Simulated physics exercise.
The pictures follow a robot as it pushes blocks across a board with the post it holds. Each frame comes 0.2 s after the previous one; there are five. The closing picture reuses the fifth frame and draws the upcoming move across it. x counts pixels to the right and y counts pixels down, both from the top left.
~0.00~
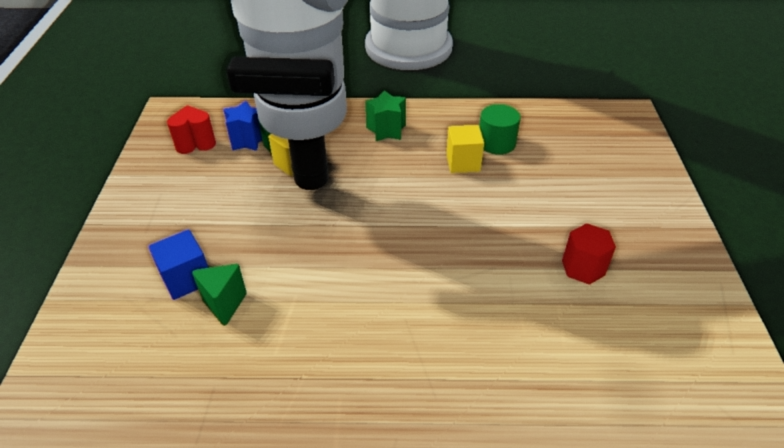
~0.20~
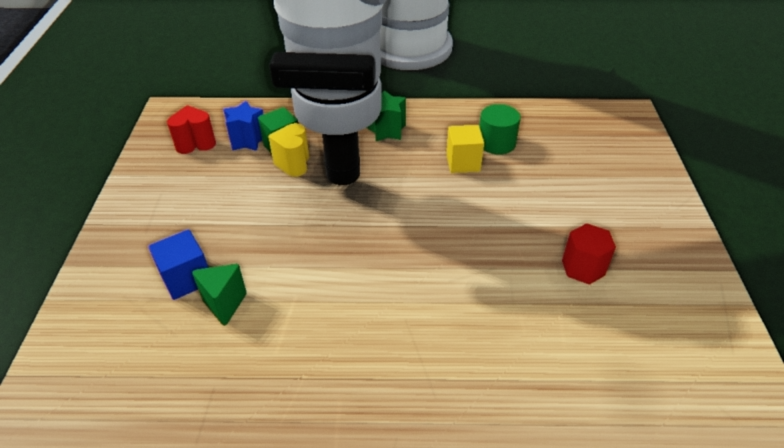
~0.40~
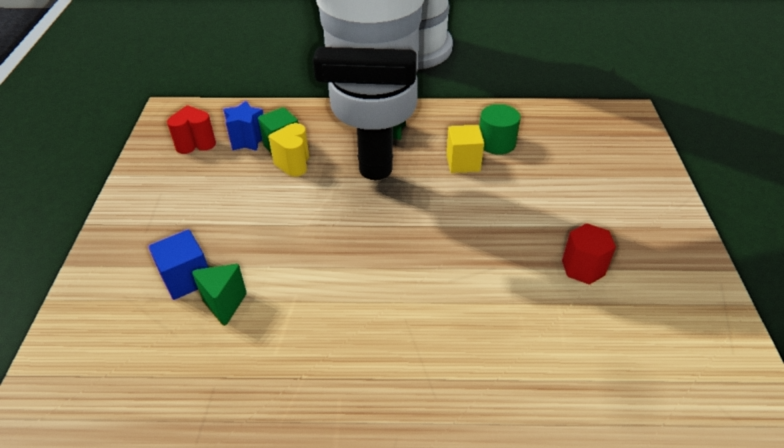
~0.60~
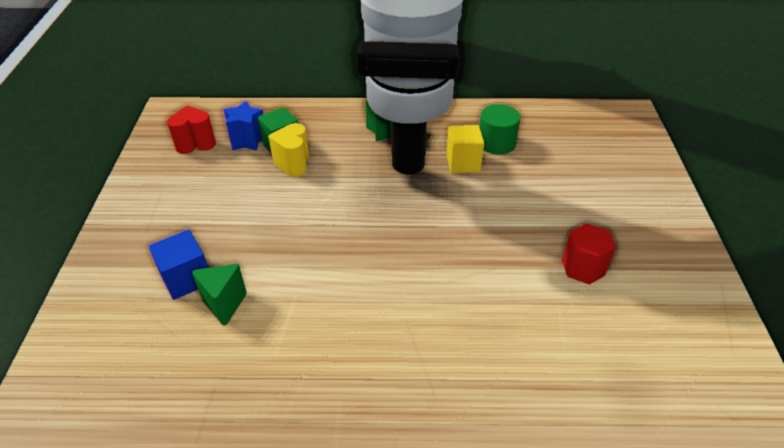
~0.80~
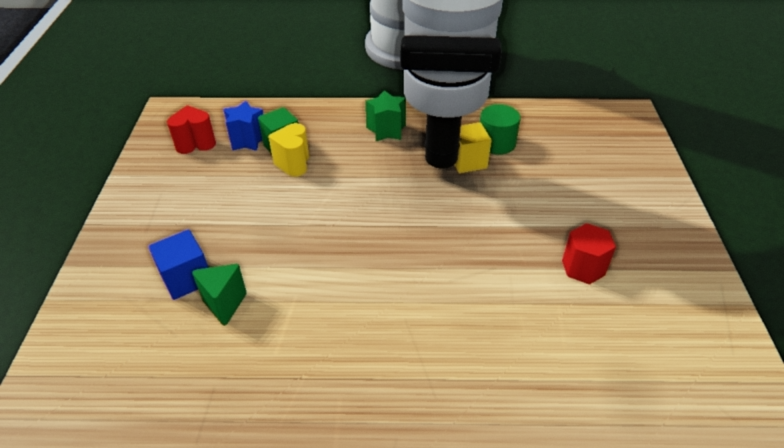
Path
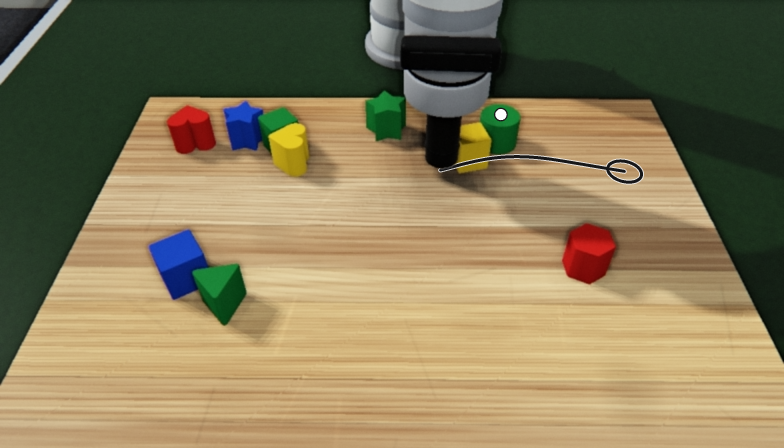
A white robot arm with a black post at its end slides steadily from left to right above the far part of a light wooden table, seen from a fixed, raised view. Red, blue, green and yellow blocks sit along the far edge, with a blue cube and green triangle near left and a red block at right. The post passes the green star and nudges the yellow square block slightly rightward.
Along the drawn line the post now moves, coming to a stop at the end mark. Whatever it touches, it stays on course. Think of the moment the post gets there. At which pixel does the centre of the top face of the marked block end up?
Pixel (537, 91).
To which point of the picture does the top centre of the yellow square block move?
Located at (546, 111).
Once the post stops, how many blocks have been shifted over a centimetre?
Answer: 2.
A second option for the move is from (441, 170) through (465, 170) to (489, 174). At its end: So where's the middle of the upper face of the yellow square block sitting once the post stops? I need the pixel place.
At roughly (501, 127).
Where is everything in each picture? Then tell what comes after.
Post tip (312, 180); block tops, green star block (386, 102); yellow square block (466, 134); green round block (501, 115), in the first picture.
Post (344, 176); blocks unchanged, in the second picture.
Post (376, 171); blocks unchanged, in the third picture.
Post (408, 165); blocks unchanged, in the fourth picture.
Post (441, 159); green star block (386, 102); yellow square block (471, 133); green round block (501, 115), in the fifth picture.
Path on the board, from (441, 170) through (498, 158) and (560, 161) to (625, 171); the dot is on the green round block.
What follows on the original path. One third of the way, post (500, 147); yellow square block (523, 115), turned 50° anticlockwise; green round block (530, 97).
Two thirds of the way, post (564, 150); yellow square block (546, 111), turned 75° anticlockwise; green round block (537, 91).
At the end, post (628, 160); green star block in place; yellow square block (546, 111), turned 75° anticlockwise; green round block (537, 91).
